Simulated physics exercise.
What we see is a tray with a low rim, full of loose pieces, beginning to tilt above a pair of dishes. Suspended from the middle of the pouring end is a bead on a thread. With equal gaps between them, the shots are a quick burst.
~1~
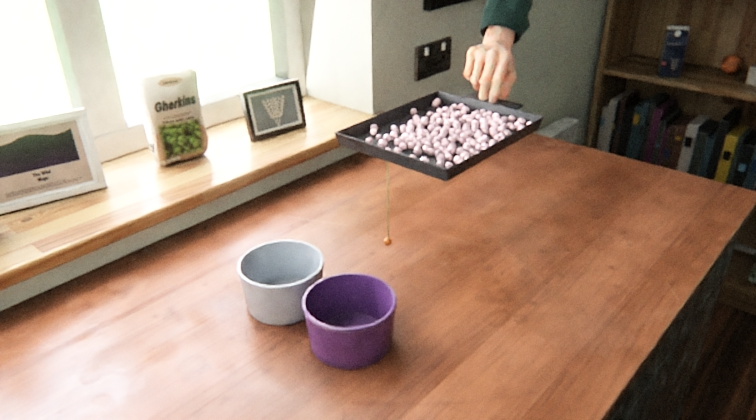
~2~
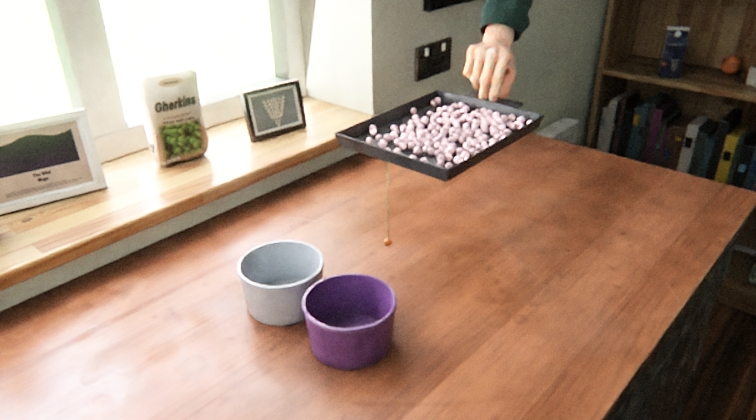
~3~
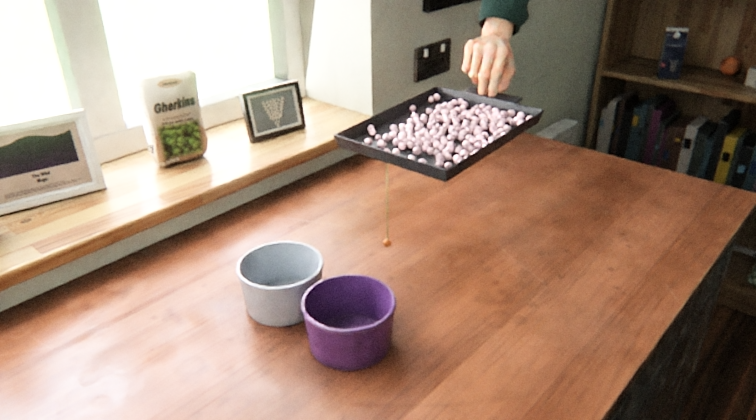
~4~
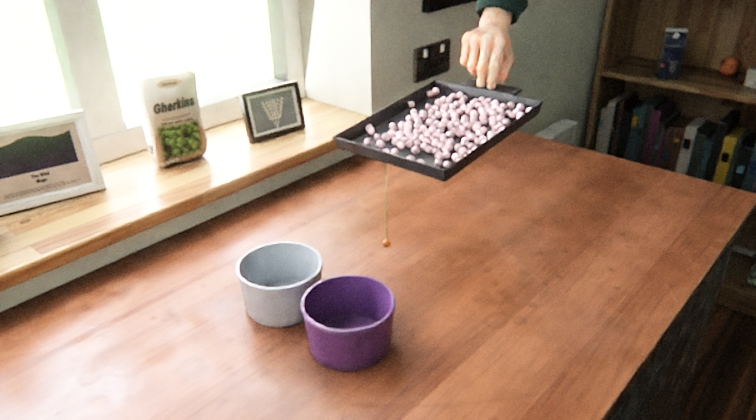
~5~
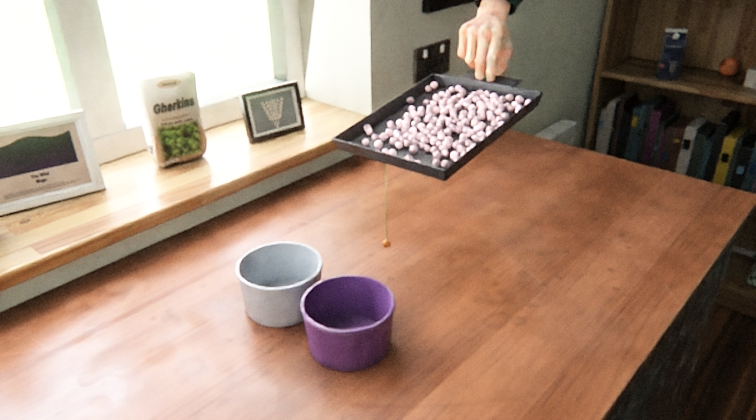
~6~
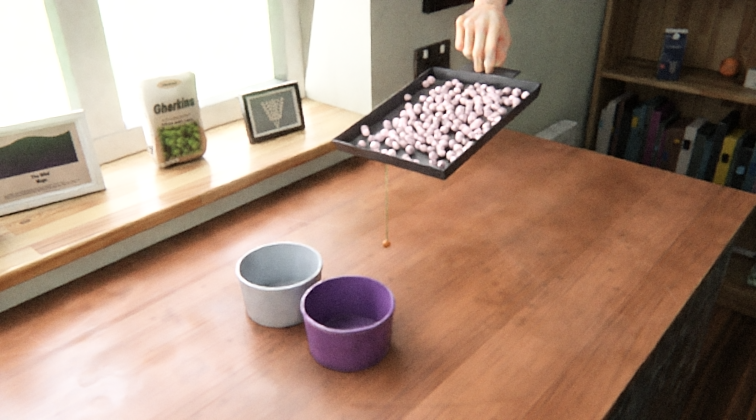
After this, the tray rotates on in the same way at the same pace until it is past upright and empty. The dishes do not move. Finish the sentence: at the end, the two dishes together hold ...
... less than half of the load.
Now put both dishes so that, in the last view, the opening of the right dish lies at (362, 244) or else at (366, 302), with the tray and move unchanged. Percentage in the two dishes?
About 50 per cent first, then about 20 per cent.
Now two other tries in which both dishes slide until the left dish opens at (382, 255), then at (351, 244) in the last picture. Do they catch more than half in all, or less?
At place one the minor share; at place two the bulk.
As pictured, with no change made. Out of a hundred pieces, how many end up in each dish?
So the left dish keeps 10 per cent, and the right one keeps 0 per cent.
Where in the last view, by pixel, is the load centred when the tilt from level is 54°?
(383, 134).
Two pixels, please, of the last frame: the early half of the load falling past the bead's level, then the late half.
Around (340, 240) and then (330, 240).
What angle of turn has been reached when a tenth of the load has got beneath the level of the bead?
Around 70° at that moment.
Soon after the last picture, tray tipped steeply; nearly all on the tray; a stray few outside both; a stray few in the air.
A little later, tray tipped right over; a small part on the tray; a small part in the right dish; a small part in the left dish; about two thirds outside both; a small part in the air.
Later still, tray tipped past a quarter turn; a small part in the right dish; a small part in the left dish; most outside both.
By the end, tray tipped past a quarter turn; a small part in the right dish; a small part in the left dish; most outside both.
